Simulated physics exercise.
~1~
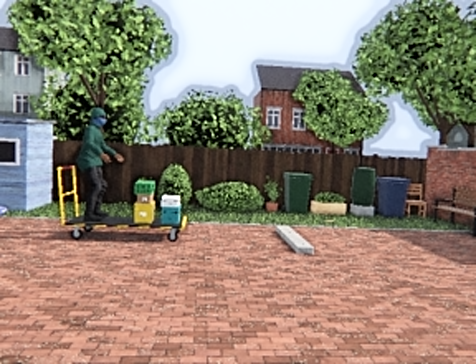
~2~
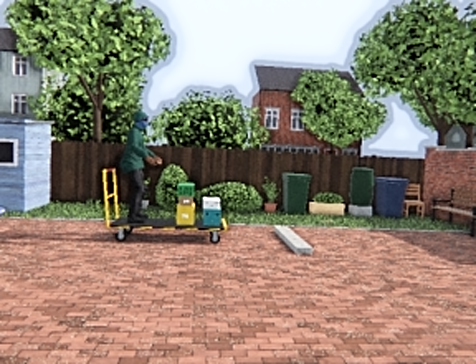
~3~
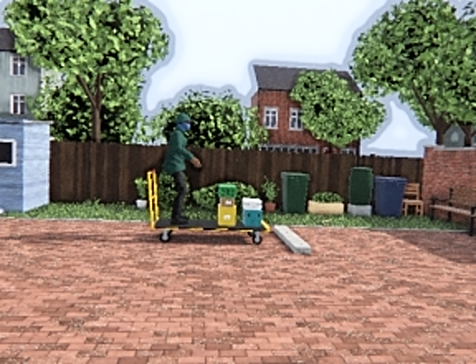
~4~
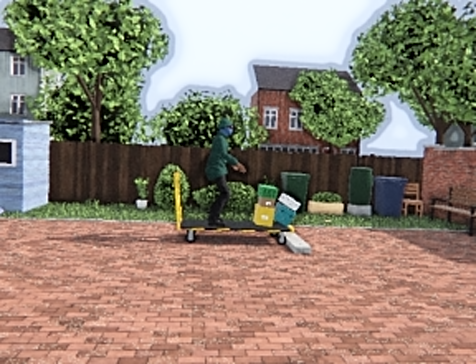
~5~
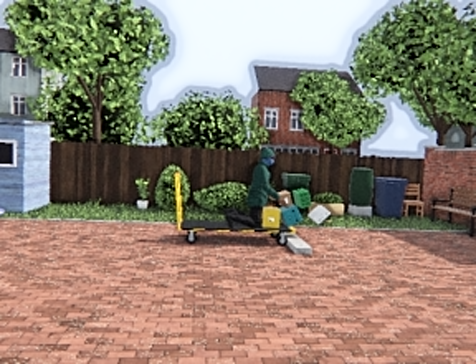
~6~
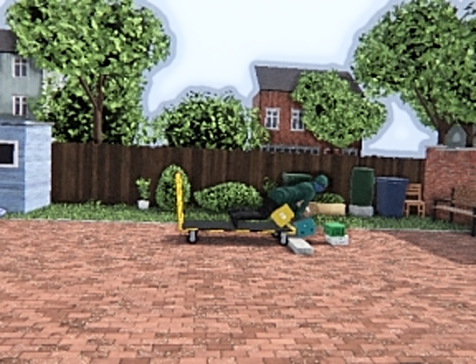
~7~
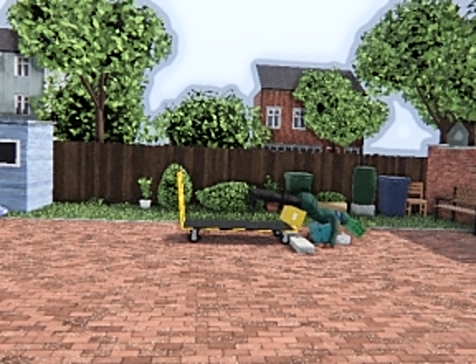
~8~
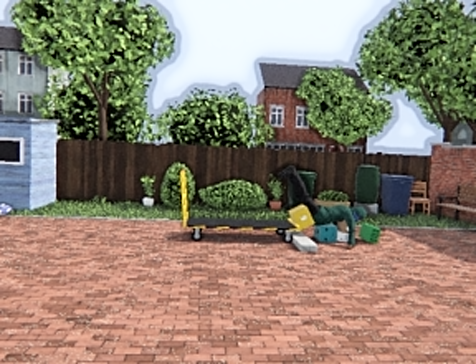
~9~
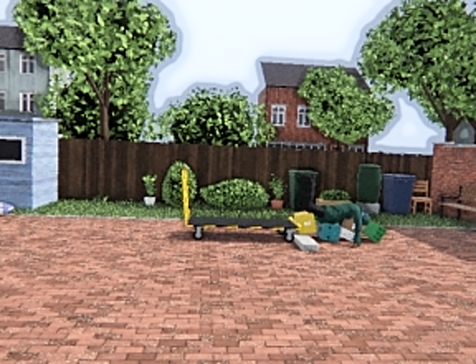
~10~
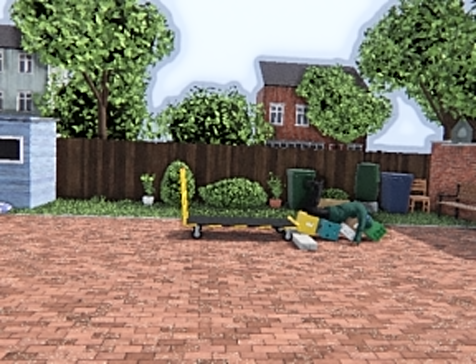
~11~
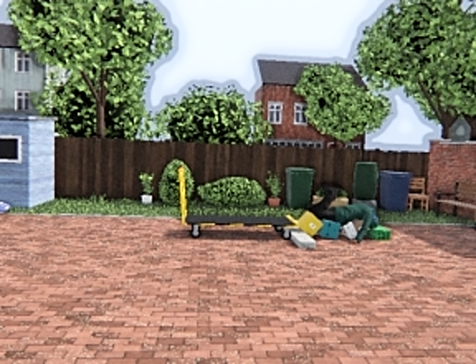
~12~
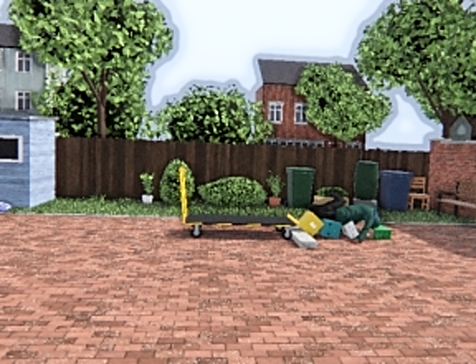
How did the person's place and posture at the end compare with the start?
At the start the person stood on the cart at the left side of the yard, but by the end they were down on the ground farther right, beyond the front of the cart among the spilled boxes.
